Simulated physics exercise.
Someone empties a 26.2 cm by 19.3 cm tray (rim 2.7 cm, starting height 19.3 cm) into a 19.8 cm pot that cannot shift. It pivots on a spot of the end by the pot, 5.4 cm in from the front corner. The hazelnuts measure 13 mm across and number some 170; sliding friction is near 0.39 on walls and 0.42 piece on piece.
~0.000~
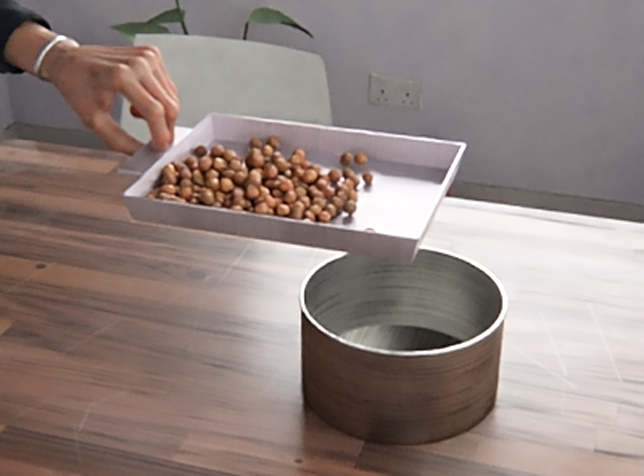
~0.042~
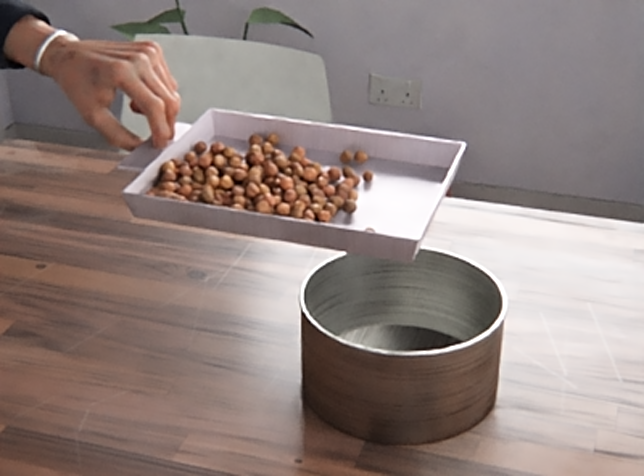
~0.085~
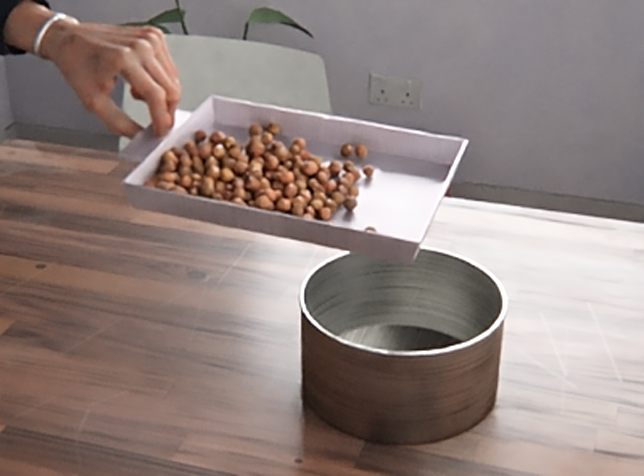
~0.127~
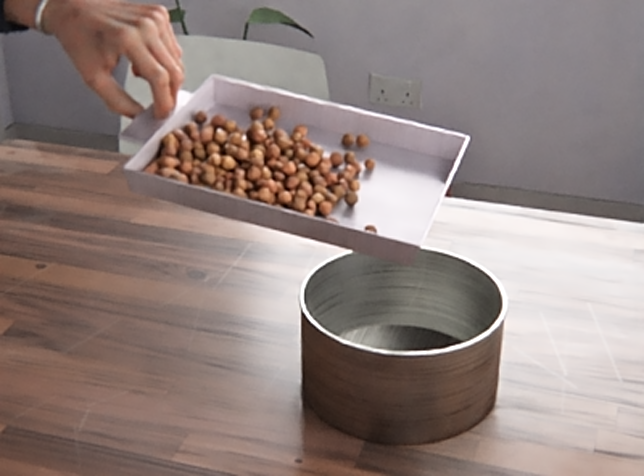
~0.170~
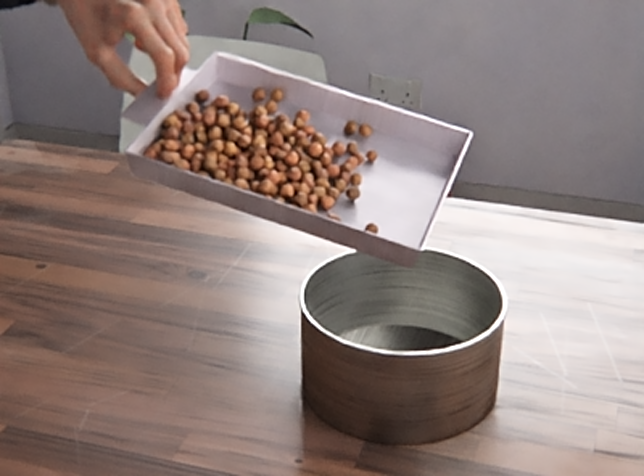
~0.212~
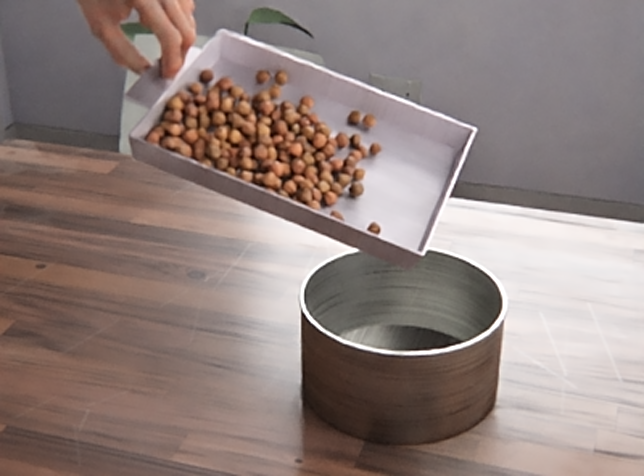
At a wooden table, a hand tilts a tray of hazelnuts rightward above a round pot.
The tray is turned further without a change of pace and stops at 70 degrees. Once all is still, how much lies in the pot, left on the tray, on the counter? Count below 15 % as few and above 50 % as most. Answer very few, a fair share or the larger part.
In the pot: Very few; left on the tray: A fair share; on the counter: The larger part.
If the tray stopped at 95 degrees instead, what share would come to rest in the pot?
Then about 5 per cent.
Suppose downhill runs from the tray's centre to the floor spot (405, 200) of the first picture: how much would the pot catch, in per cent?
About 10 per cent.
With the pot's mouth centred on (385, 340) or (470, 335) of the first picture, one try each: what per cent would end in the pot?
Some 40 and 65 per cent.
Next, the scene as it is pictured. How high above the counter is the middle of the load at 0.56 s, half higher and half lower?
About 24 cm.
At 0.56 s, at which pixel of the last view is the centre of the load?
Near (388, 189).
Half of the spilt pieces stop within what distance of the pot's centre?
Roughly 24 cm.
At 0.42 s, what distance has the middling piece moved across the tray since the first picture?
Roughly 4 cm.
After 0.42 s, tilt 45 degrees; the tray holds 100 %, the pot 0 %.
After 0.56 s, tilt 63 degrees; the tray holds 100 %, the pot 0 %.
After 0.83 s, tilt 70 degrees; the tray holds 40 %, the pot 0 %.
At rest (2.3 s), pot 5 %, tray 25 %, counter 70 %.
